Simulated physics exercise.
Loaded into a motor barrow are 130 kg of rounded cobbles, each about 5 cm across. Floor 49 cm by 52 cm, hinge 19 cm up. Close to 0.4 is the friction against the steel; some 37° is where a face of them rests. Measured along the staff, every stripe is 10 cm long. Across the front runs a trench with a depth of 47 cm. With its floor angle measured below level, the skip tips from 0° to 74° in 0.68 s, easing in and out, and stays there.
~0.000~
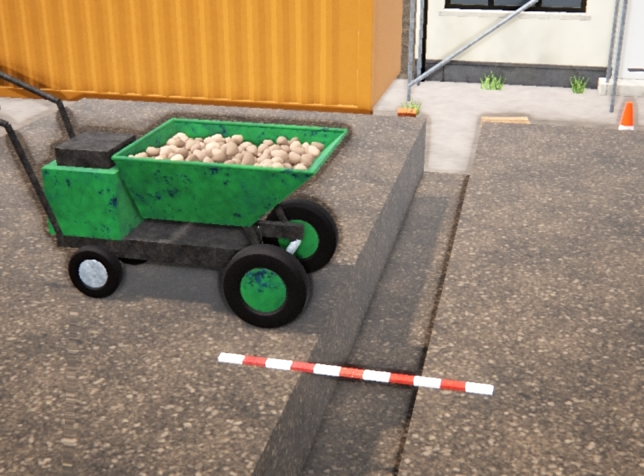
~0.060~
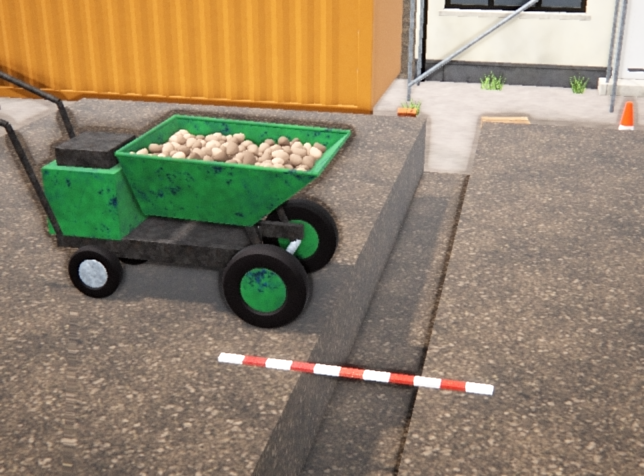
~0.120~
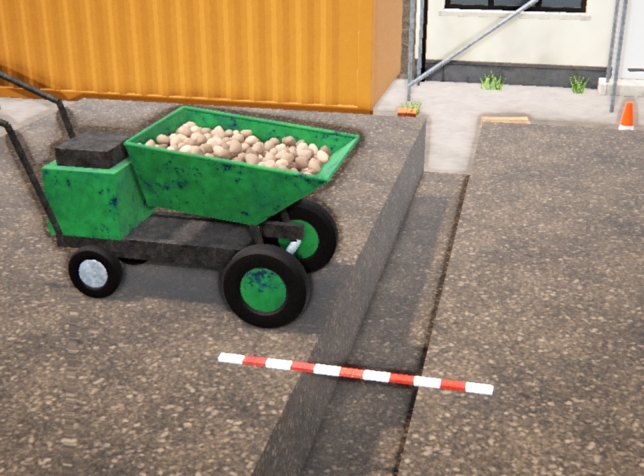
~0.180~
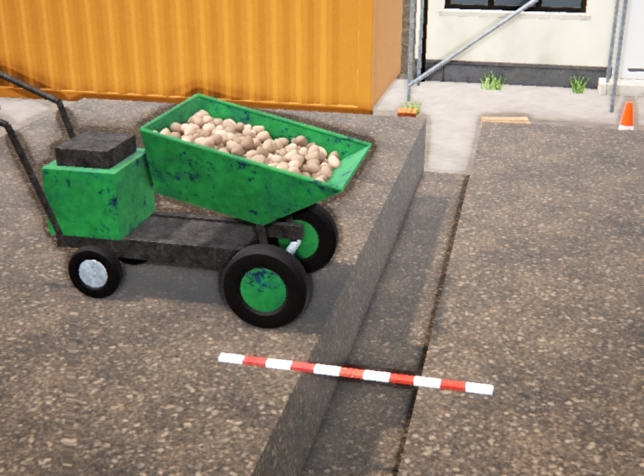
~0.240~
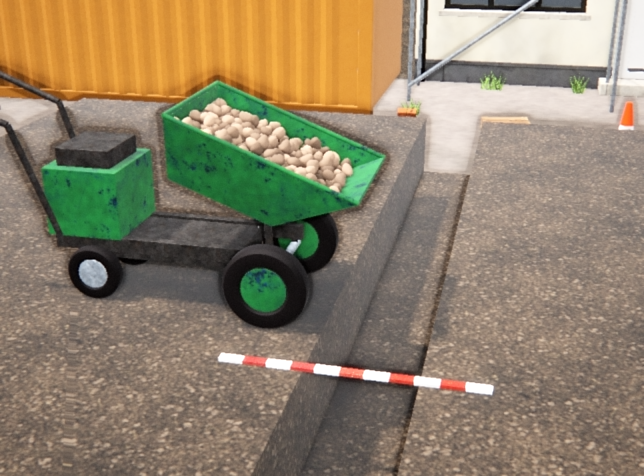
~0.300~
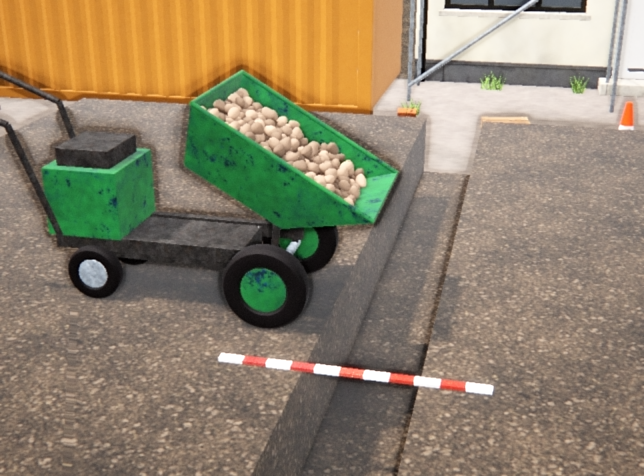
A green motor barrow's skip, loaded with rounded stones, tilted forward to the right, slowly at first and then more steeply, its back end rising while the wheels stayed still beside a trench.
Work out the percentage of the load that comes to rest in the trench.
It works out at about 27 per cent of the load.
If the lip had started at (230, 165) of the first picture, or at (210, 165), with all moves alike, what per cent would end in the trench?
Result: Close to 100 then close to 100 per cent.
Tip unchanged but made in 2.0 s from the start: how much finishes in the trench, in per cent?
Trench share: Approx. 45%.
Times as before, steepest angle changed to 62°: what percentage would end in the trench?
Then close to 25 per cent.
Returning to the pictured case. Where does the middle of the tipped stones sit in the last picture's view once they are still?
At about pixel (493, 315) in the last view.
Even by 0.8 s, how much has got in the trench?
About 10 per cent by then.
After 0.5 s the floor is at 62°; 100 % in the skip; the foremost stones are at (402, 252).
After 0.8 s the floor is at 74°; 53 % in the skip, 12 % in the trench, 35 % past the trench; the foremost stones are at (511, 319).
After 1.1 s the floor is at 74°; 2 % in the skip, 24 % in the trench, 74 % past the trench; the foremost stones are past the picture's edge.
After 3.1 s the floor is at 74°; 0 % in the skip, 27 % in the trench, 73 % past the trench; the foremost stones are past the picture's edge.
